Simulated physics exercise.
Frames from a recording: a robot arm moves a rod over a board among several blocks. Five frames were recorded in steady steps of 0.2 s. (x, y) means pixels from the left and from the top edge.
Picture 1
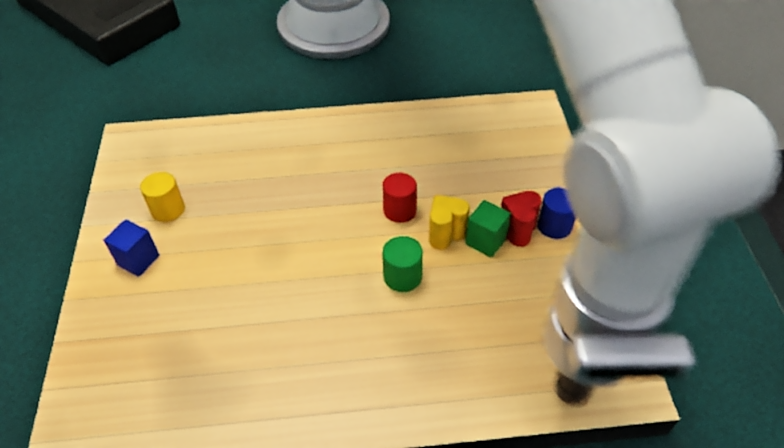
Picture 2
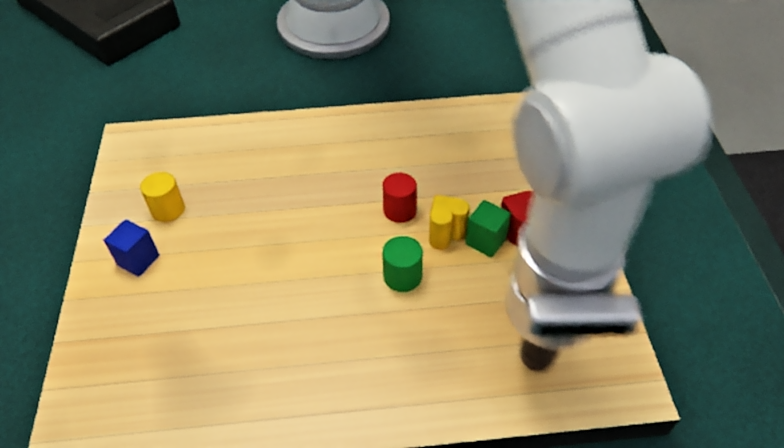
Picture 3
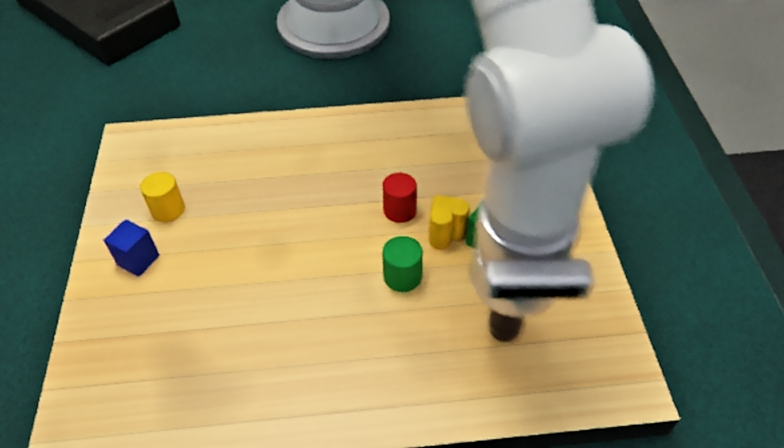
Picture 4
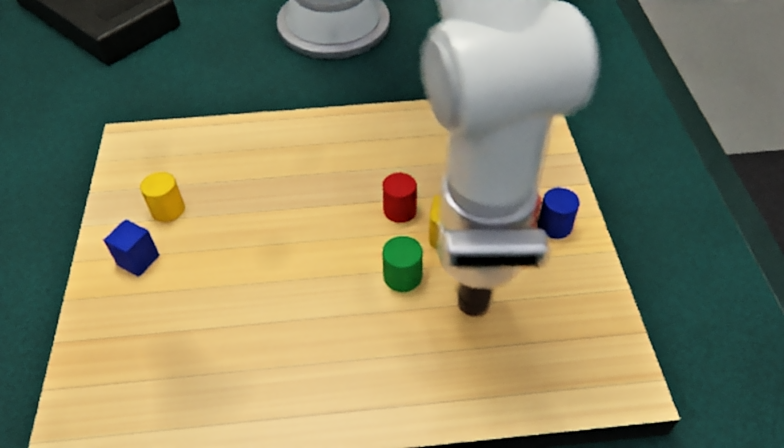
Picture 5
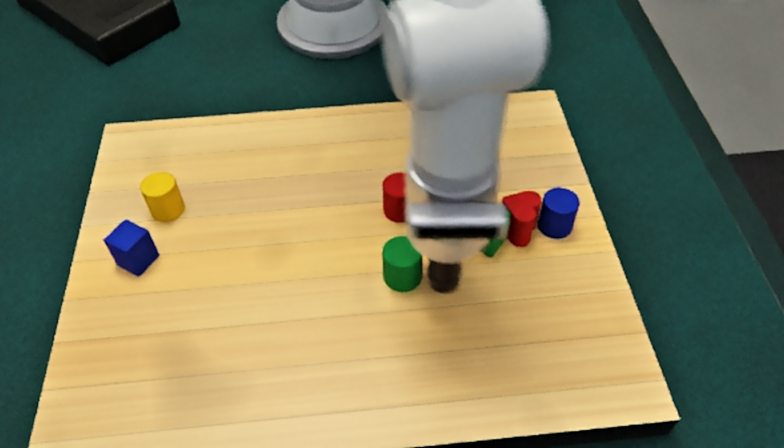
A white robot arm holding a short dark rod moves over a pale wooden board on a dark green surface, seen from above at an angle by a still camera. A yellow cylinder and blue cube sit at left, with red and green cylinders near the middle and yellow, green, red and blue blocks rightward. The rod travels steadily up and left from the lower right to beside the green cylinder, while the blocks stay still.
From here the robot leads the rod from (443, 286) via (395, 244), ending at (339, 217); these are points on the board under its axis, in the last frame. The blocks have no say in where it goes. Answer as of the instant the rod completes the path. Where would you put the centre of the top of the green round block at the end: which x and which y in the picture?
Somewhere near (372, 242).
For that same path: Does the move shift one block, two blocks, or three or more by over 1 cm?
Blocks that move over 1 cm: One.
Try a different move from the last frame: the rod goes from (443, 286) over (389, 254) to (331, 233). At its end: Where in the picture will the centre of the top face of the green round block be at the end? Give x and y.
Final place: (339, 241).
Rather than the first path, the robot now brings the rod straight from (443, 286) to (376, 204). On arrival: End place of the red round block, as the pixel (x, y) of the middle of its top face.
It comes to (396, 160).
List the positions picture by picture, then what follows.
Rod's lower end (572, 389); red round block (400, 184); green round block (403, 251), in the first picture.
Rod (537, 357); blocks still, in the second picture.
Rod (504, 328); blocks still, in the third picture.
Rod (473, 303); blocks still, in the fourth picture.
Rod (444, 281); red round block (400, 184); green round block (403, 251), in the fifth picture.
What follows on the original path. One third of the way, rod (410, 252); green round block (376, 243).
Two thirds of the way, rod (378, 227); green round block (372, 242).
At the end, rod (339, 211); red round block still; green round block (372, 242).
